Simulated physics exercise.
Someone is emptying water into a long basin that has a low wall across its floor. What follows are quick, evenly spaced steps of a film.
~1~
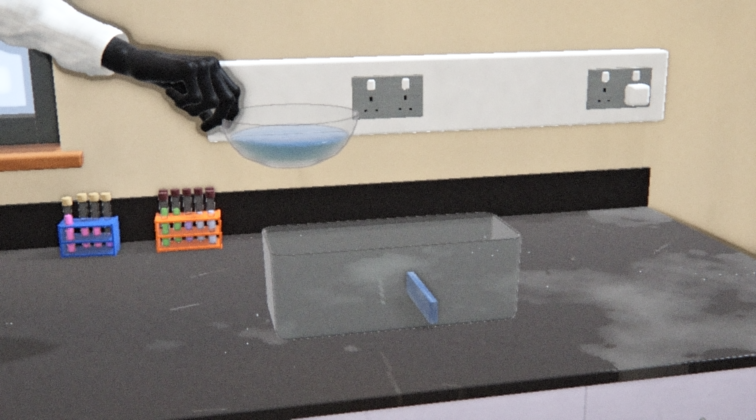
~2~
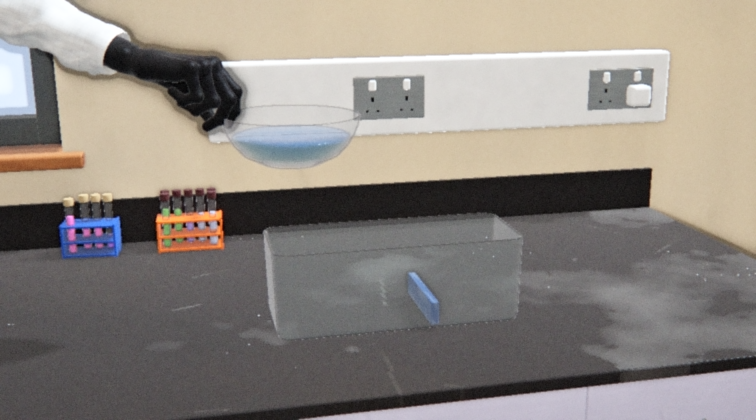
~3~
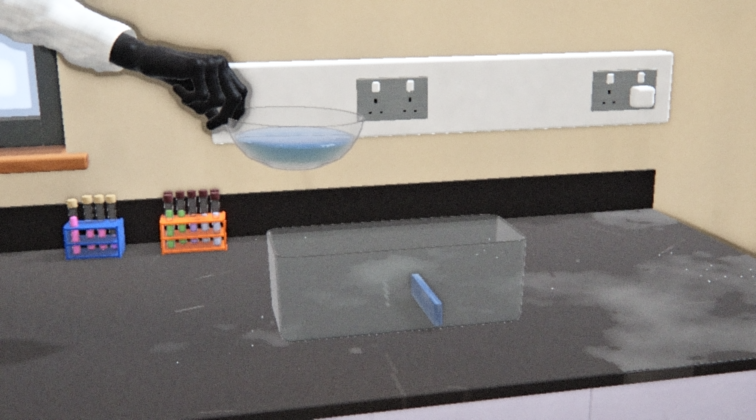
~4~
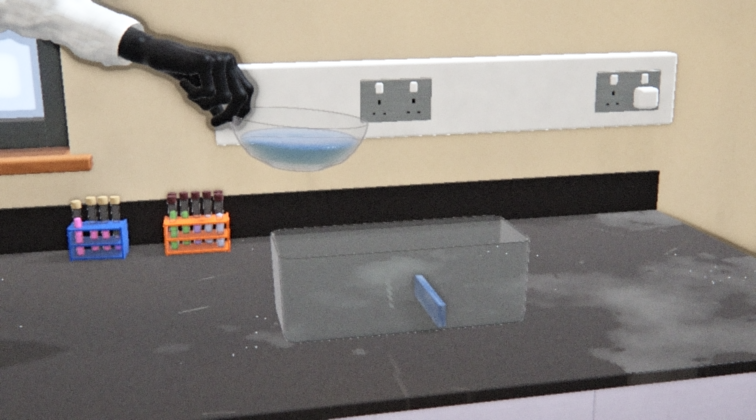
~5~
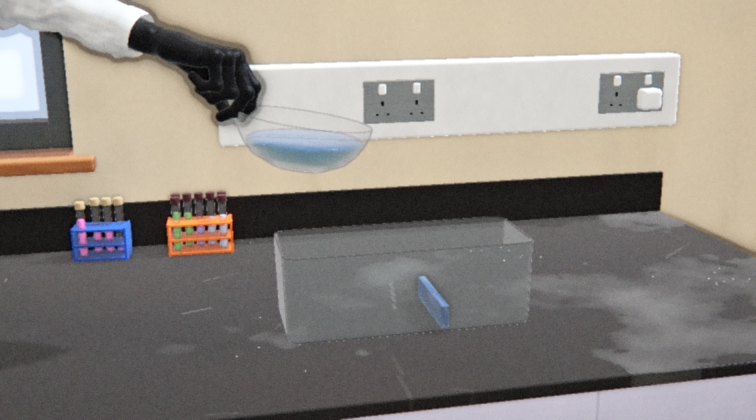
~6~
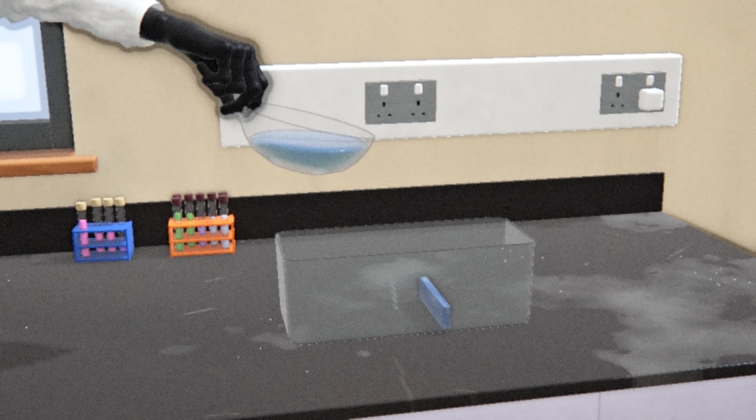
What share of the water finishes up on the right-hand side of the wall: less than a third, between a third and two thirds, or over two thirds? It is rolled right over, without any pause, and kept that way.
Never reaches a third.
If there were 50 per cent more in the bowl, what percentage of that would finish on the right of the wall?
I'd put it at some 25 %.
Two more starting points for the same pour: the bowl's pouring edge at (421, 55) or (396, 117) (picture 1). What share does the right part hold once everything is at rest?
70 % and 55 %.
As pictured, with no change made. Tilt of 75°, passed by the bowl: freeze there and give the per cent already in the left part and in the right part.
About 35 per cent left, 0 per cent right.
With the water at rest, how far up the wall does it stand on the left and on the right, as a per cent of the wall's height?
Levels: Left around 50 per cent, right around 10 per cent.
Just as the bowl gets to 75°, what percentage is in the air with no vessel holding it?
Close to 40 per cent.
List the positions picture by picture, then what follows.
It leans 0°; its right rim is at (356, 113); the water meets the walls at (229, 136) and (348, 131); the long basin's rim runs from (267, 242) to (506, 225); the wall's top is at (421, 287), in the first picture.
It leans 1°; its right rim is at (358, 114); the water meets the walls at (230, 136) and (350, 131), in the second picture.
It leans 3°; its right rim is at (362, 118); the water meets the walls at (234, 137) and (353, 134), in the third picture.
It leans 6°; its right rim is at (366, 123); the water meets the walls at (239, 137) and (358, 137), in the fourth picture.
It leans 10°; its right rim is at (371, 129); the water meets the walls at (244, 136) and (362, 139), in the fifth picture.
It leans 15°; its right rim is at (373, 136); the water meets the walls at (248, 137) and (367, 141), in the sixth picture.
A moment on, the bowl is tipped on its side and 23 per cent is still to pour, 35 is left of the wall and 0 right of it.
Next, the bowl is tipped right over and 0 per cent is still to pour, 92 is left of the wall and 6 right of it.
Then the bowl is tipped right over and 0 per cent is still to pour, 90 is left of the wall and 9 right of it.
Later the bowl is tipped right over and 0 per cent is still to pour, 90 is left of the wall and 9 right of it.
At rest 90 per cent lies left of the wall, 9 right of it and 1 outside.
